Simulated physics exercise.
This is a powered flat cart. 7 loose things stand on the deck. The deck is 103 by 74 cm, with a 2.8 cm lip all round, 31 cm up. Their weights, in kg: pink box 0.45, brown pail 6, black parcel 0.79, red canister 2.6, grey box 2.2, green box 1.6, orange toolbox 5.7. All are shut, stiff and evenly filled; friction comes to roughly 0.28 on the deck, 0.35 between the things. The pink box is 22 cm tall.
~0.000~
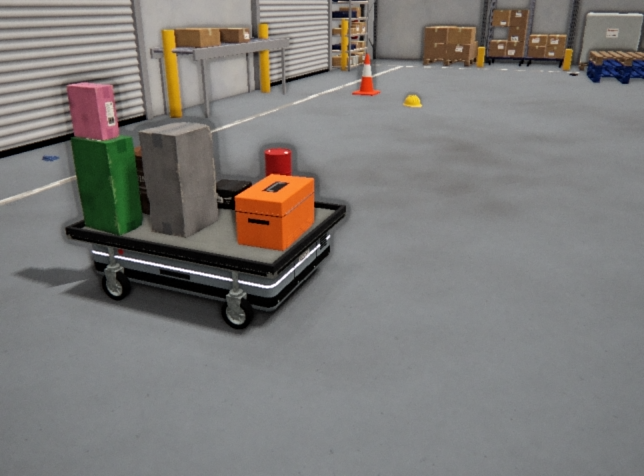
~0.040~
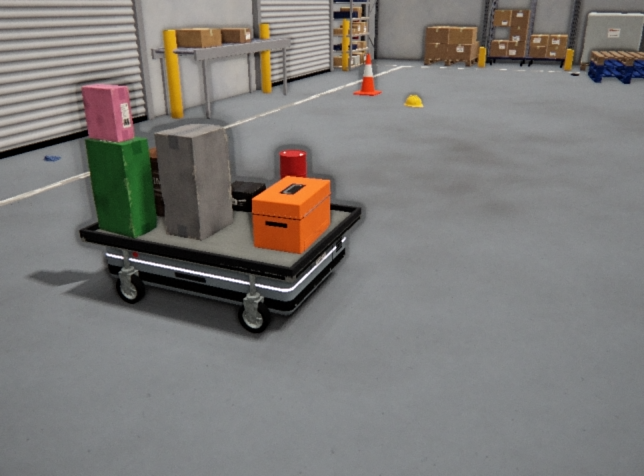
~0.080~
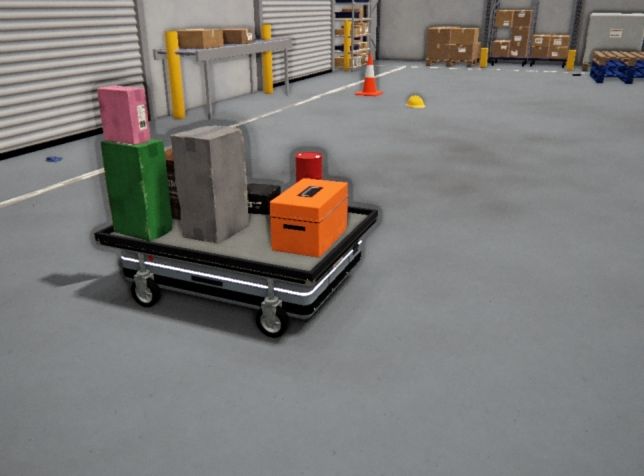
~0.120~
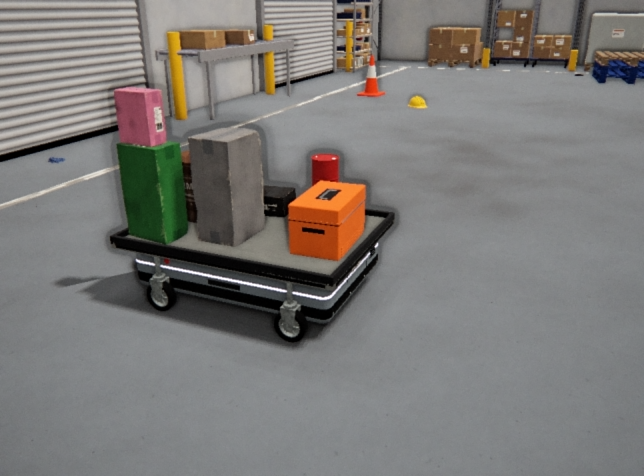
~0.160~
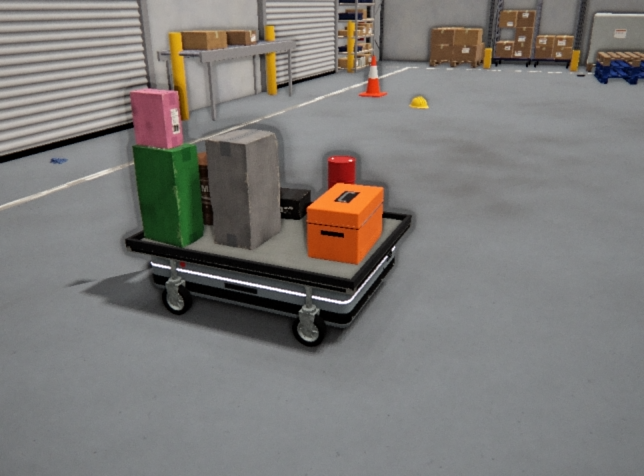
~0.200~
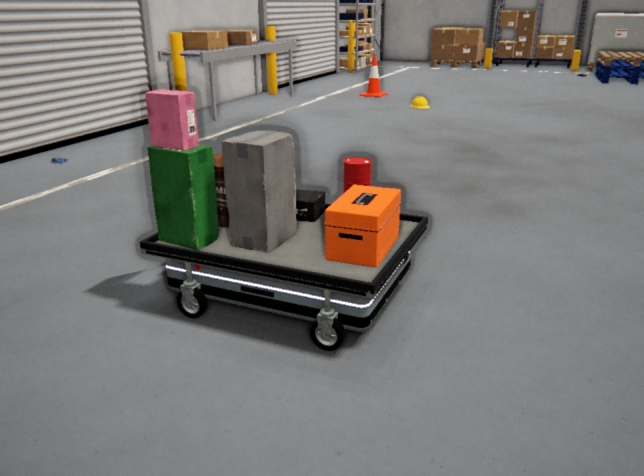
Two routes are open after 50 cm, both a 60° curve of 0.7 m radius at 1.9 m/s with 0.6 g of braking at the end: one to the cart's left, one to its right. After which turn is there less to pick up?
Less is lost turning right.
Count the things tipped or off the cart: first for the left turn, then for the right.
Left: 4; right: 2.
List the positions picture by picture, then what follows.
Cart has run 0 cm; pink box (93, 111), in the first frame.
Cart has run 8 cm; grey box (196, 181); green box (123, 185), in the second frame.
Cart has run 15 cm; orange toolbox (311, 216); black parcel (259, 199), in the third frame.
Cart has run 23 cm; grey box (229, 186), in the fourth frame.
Cart has run 30 cm; green box (170, 193); orange toolbox (347, 221), in the fifth frame.
Cart has run 38 cm; pink box (172, 120), in the sixth frame.
Turning left. At 0.70 s, cart has run 133 cm, turned 54°; pink box now off the cart; brown pail moved 10 cm near (415, 199); grey box 21° off upright.
After 1.00 s, cart has run 179 cm, turned 60°; red canister, grey box and green box now off the cart; brown pail moved 22 cm near (516, 184); black parcel moved 29 cm.
In the end (1.7 s), off the cart, pink box, red canister, grey box and green box; not toppled but over 10 cm from the start, brown pail and black parcel; the last one under 10 cm from the start. In the last view, brown pail near (564, 176).
Turning right instead, pink box and red canister tipped over or off the cart, 2 of 7 in all.
